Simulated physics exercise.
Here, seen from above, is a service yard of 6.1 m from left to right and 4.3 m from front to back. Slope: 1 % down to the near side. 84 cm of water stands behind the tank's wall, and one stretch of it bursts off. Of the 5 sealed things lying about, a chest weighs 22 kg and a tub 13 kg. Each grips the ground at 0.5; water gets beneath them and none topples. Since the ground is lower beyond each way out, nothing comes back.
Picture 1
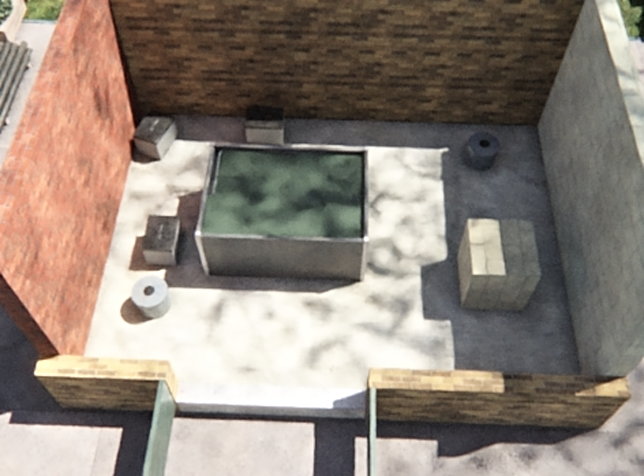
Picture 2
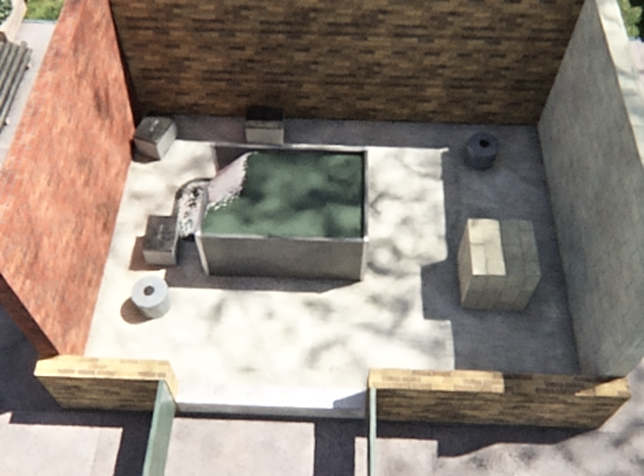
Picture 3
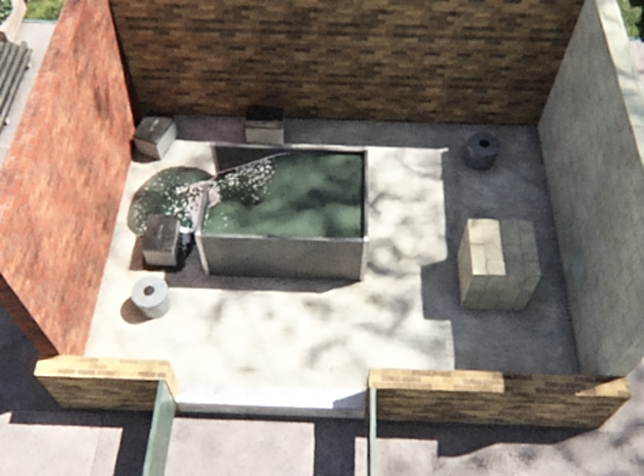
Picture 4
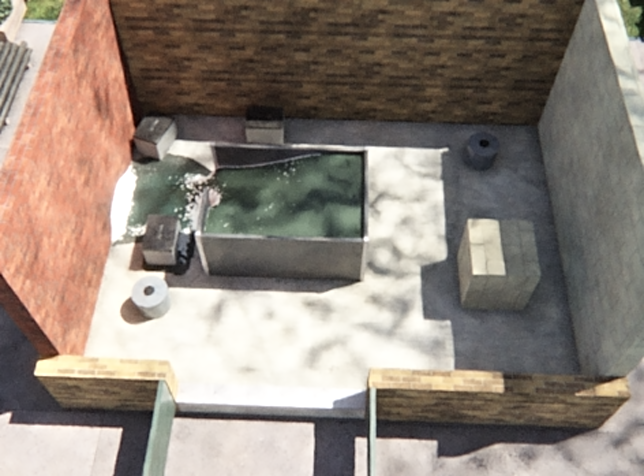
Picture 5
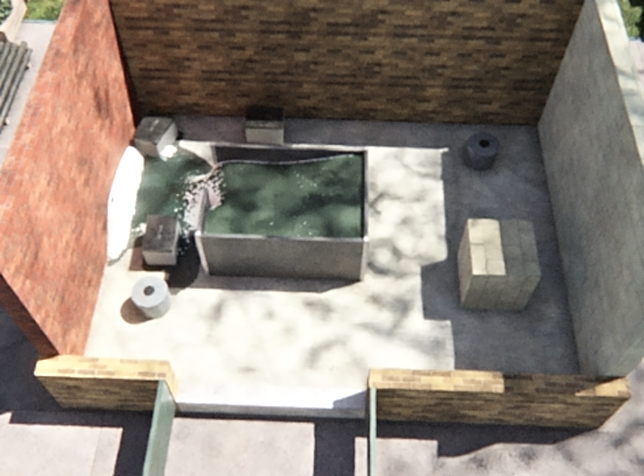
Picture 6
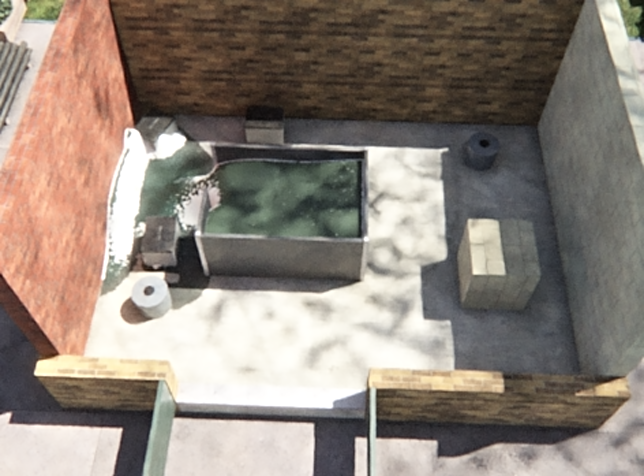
A raised tank of green water in a walled yard burst open on its left side, and the water poured out around the nearby boxes, hit the red wall and spread along it.
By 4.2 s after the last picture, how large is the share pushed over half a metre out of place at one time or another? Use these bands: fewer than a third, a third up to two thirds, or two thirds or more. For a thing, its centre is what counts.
It falls in two thirds or more.
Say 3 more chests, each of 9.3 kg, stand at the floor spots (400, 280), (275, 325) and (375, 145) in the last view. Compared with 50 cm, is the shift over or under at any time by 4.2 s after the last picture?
Note, in sequence: Under threshold; over threshold; over threshold.
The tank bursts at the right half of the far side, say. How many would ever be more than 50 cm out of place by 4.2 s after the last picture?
You'd get 5 in that case.
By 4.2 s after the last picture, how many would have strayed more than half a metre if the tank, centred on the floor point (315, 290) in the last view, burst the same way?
Then 4.
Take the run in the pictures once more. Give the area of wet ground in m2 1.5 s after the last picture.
Near 12.0 m2 in all.
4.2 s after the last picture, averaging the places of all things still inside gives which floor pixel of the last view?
Mean position: Approximately (377, 226).
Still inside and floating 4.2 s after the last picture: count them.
Tally: 0 of them.
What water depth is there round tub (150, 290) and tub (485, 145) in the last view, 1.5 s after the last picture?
Around 3 cm and 0 cm.
Then, 0.4 s after the last picture 0 of 5 are over 50 cm from their spots; 0 afloat.
Then, 1.5 s after the last picture 1 of 5 are over 50 cm from their spots; 0 afloat.
Then, 2.8 s after the last picture 4 of 5 are over 50 cm from their spots; 1 afloat.
Then, 4.2 s after the last picture 5 of 5 are over 50 cm from their spots, and 5 have been at some point; 0 afloat.
